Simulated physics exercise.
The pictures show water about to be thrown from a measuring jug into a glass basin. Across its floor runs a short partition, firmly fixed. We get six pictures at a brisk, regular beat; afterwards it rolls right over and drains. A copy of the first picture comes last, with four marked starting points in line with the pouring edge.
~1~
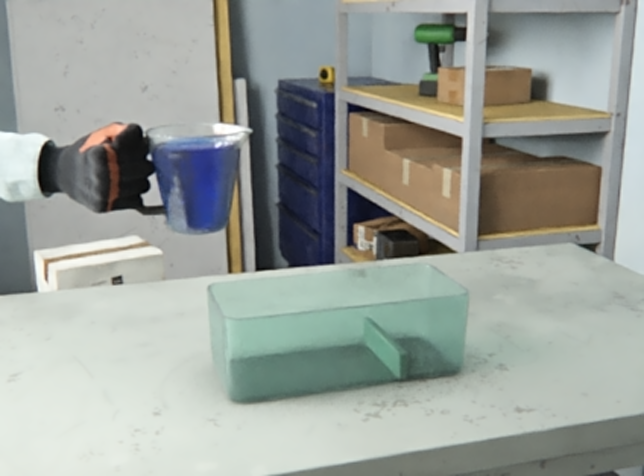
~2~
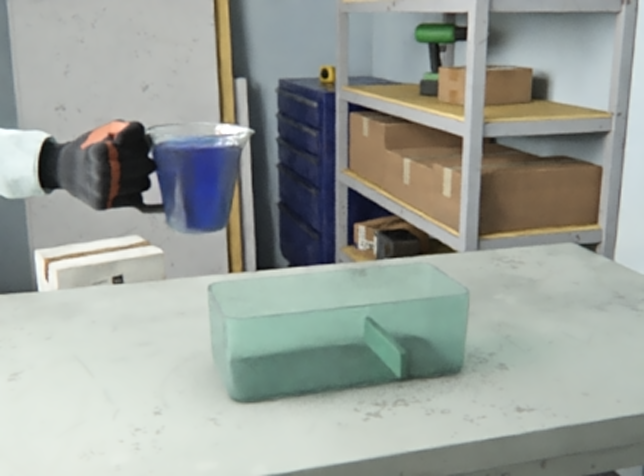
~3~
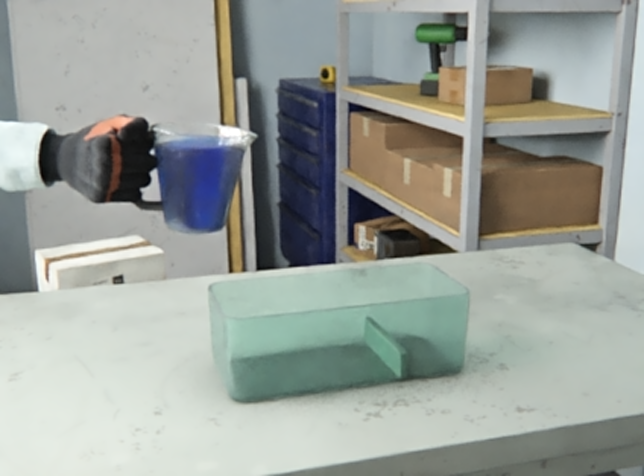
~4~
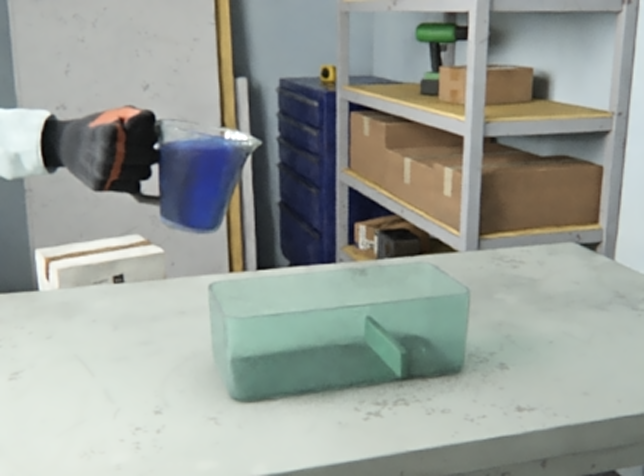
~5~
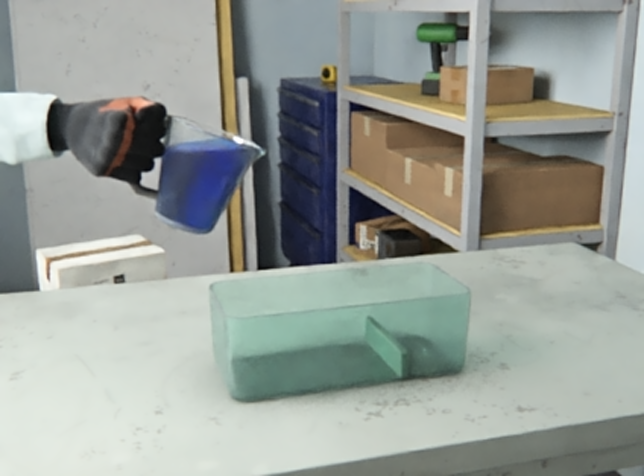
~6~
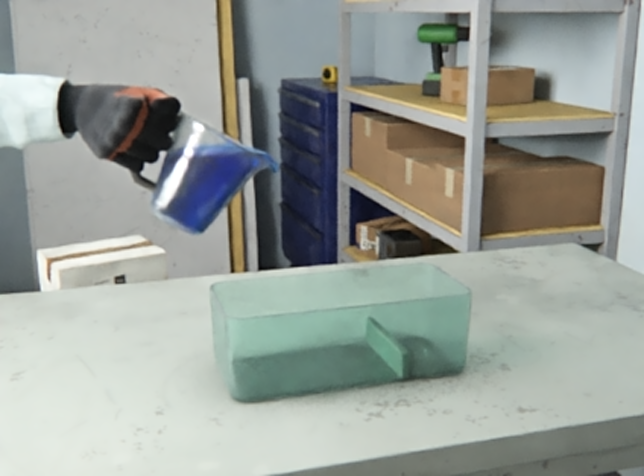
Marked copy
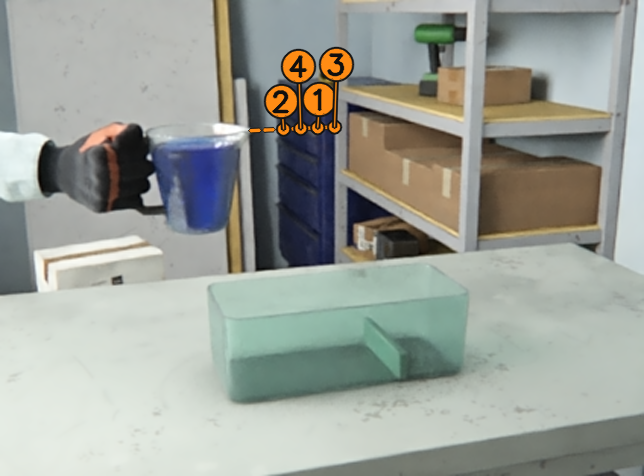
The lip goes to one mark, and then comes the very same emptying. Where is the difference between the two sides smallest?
I would pick spot 3.
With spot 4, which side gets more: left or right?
More ends on the left.
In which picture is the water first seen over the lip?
In picture 6.
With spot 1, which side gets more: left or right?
More ends on the left.
On the marked copy, 1 at (317, 127); 2 at (283, 129); 3 at (334, 127); 4 at (300, 128).
With 1, about 74 % ends left of the wall and 23 % right of it; 3 % is lost outside.
With 2, about 89 % ends left of the wall and 9 % right of it.
With 3, about 50 % ends left of the wall and 49 % right of it.
With 4, about 89 % ends left of the wall and 7 % right of it; 4 % is lost outside.
